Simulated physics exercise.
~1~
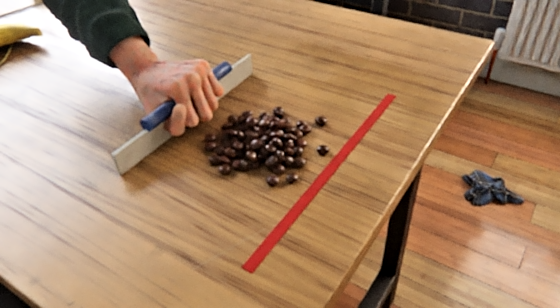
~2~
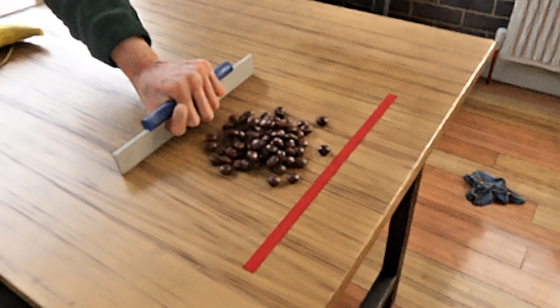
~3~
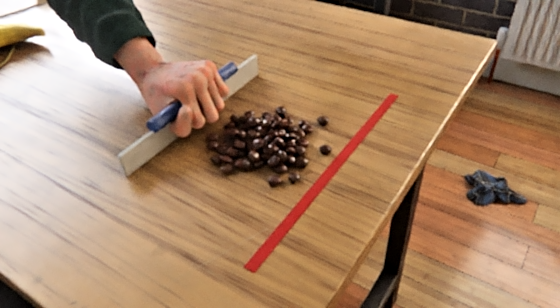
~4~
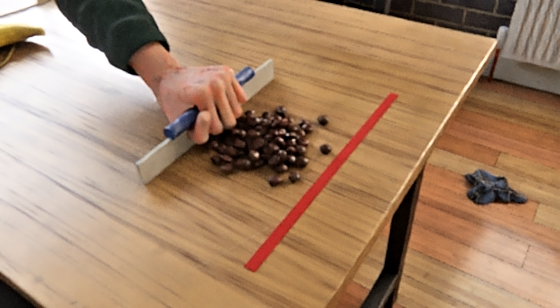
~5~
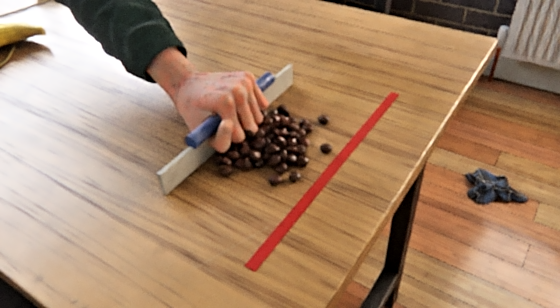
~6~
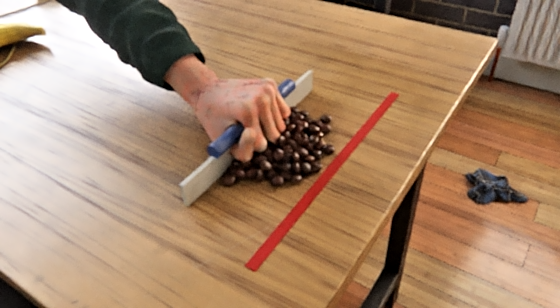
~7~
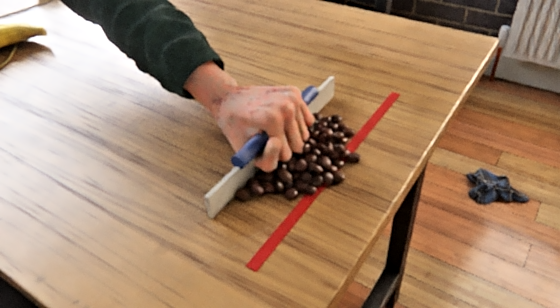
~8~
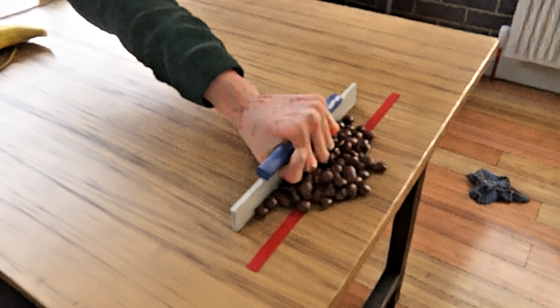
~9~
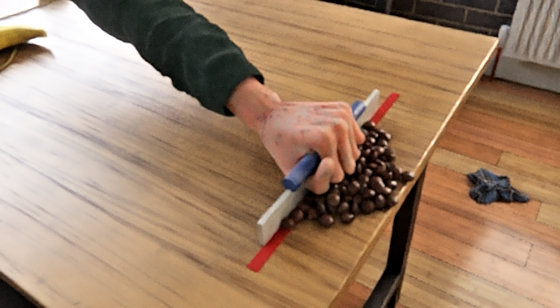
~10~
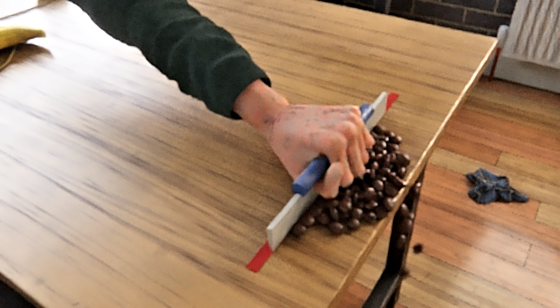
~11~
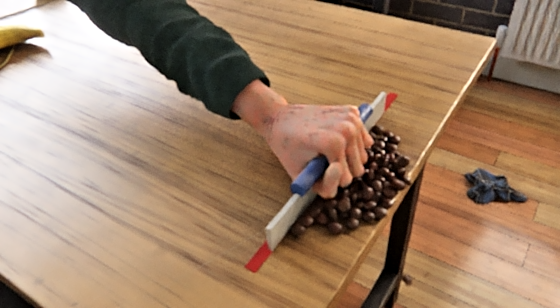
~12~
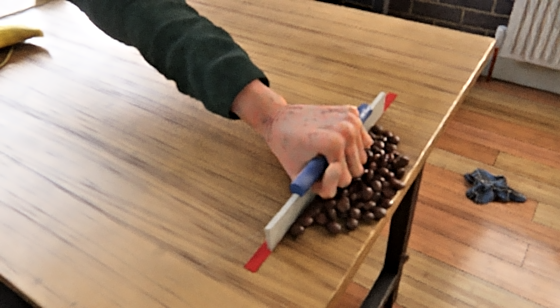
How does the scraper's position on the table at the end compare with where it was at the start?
At the start the scraper is well to the left of the red tape, behind the heap. By the end it is further right and lower in view, resting along the tape near the table's edge.
